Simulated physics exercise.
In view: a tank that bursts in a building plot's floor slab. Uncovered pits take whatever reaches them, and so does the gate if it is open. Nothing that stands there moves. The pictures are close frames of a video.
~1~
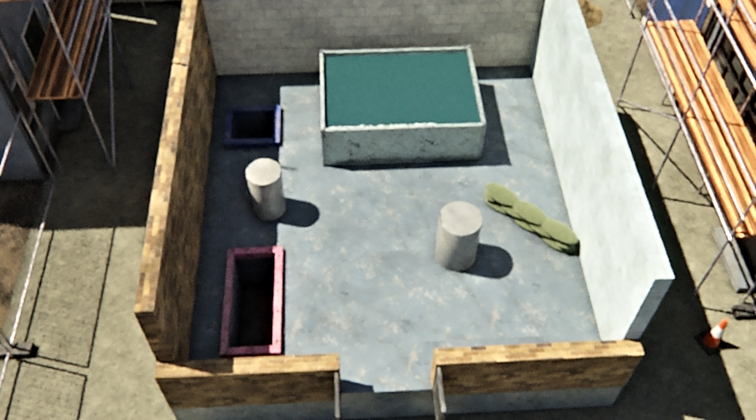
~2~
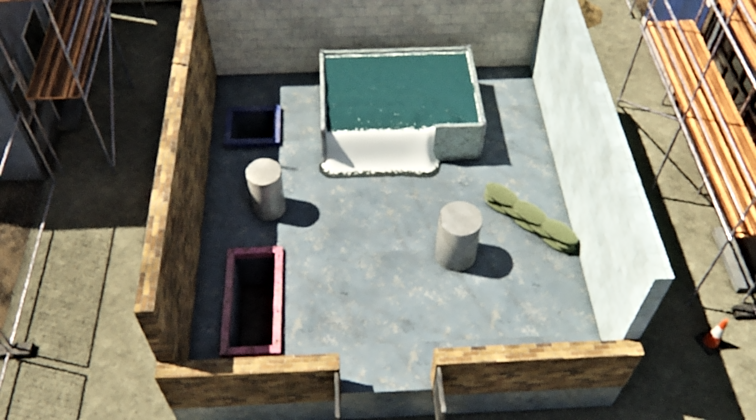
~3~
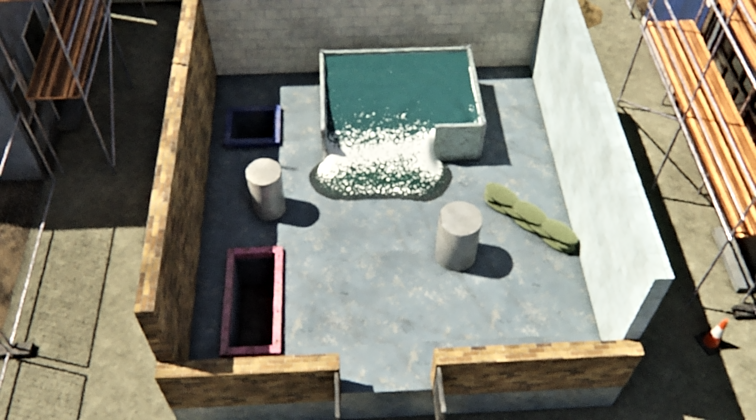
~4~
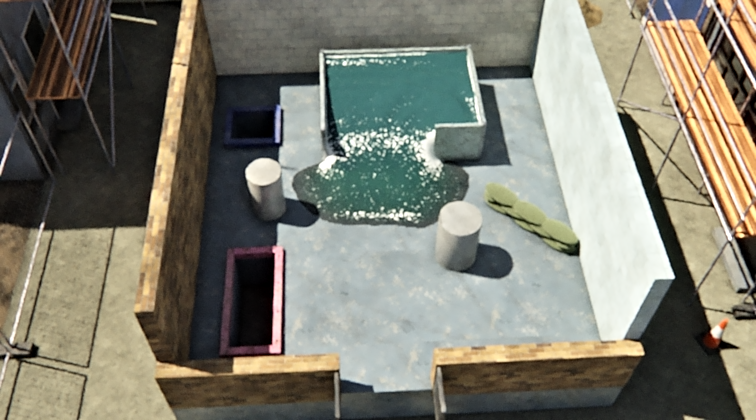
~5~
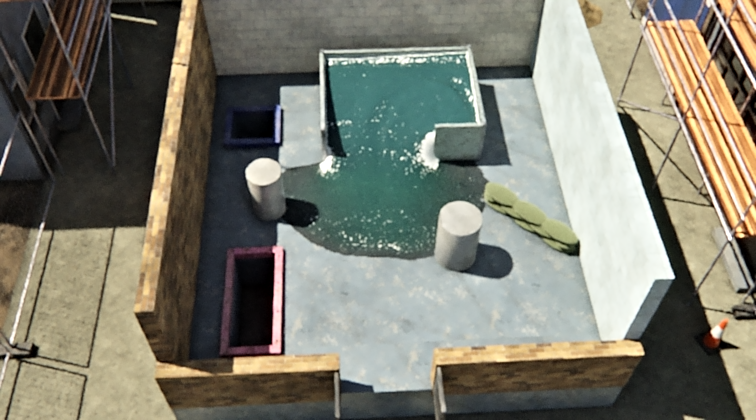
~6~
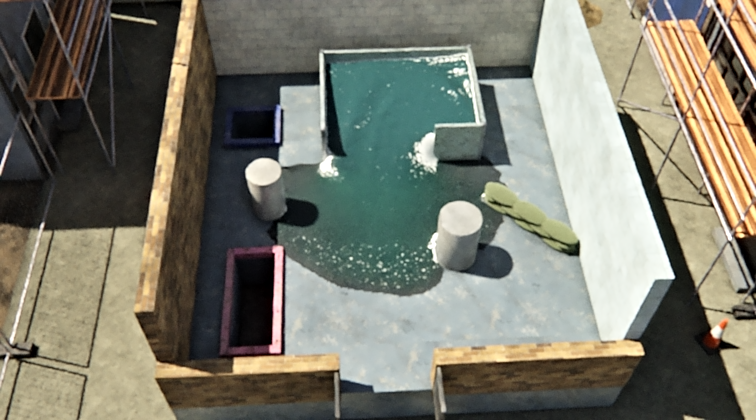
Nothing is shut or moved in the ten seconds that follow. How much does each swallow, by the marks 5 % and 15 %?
The gate takes more than 15 %; the blue pit takes less than 5 %; the pink pit takes from 5 to 15 %.
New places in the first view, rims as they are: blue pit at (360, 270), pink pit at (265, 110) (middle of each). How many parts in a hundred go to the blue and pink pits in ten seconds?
In per cent: Blue 20, pink 0.
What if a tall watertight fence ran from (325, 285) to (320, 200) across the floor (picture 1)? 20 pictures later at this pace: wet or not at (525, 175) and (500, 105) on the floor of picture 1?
One after the other: Dry, no water.
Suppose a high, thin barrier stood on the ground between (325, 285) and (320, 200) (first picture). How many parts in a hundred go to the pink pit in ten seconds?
Per cent: Pink 0.
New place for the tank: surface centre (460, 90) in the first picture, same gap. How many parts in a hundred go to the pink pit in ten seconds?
In per cent: Pink 20.
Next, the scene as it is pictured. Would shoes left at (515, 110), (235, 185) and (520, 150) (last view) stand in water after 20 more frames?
One after the other: Clear, awash, dry.
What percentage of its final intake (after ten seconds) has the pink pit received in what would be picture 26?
Some 80 per cent.
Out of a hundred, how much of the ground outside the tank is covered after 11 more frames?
I make it 55 per cent.
A moment on, water covers 45 % of the floor; the gate 2 %, the blue pit 0 %, the pink pit 0 %.
Next, water covers 55 % of the floor; the gate 9 %, the blue pit 0 %, the pink pit 3 %.
Then, water covers 65 % of the floor; the gate 20 %, the blue pit 0 %, the pink pit 6 %.
Later, water covers 75 % of the floor; the gate 31 %, the blue pit 1 %, the pink pit 8 %.
In the end, water covers 85 % of the floor; the gate 41 %, the blue pit 1 %, the pink pit 8 %.
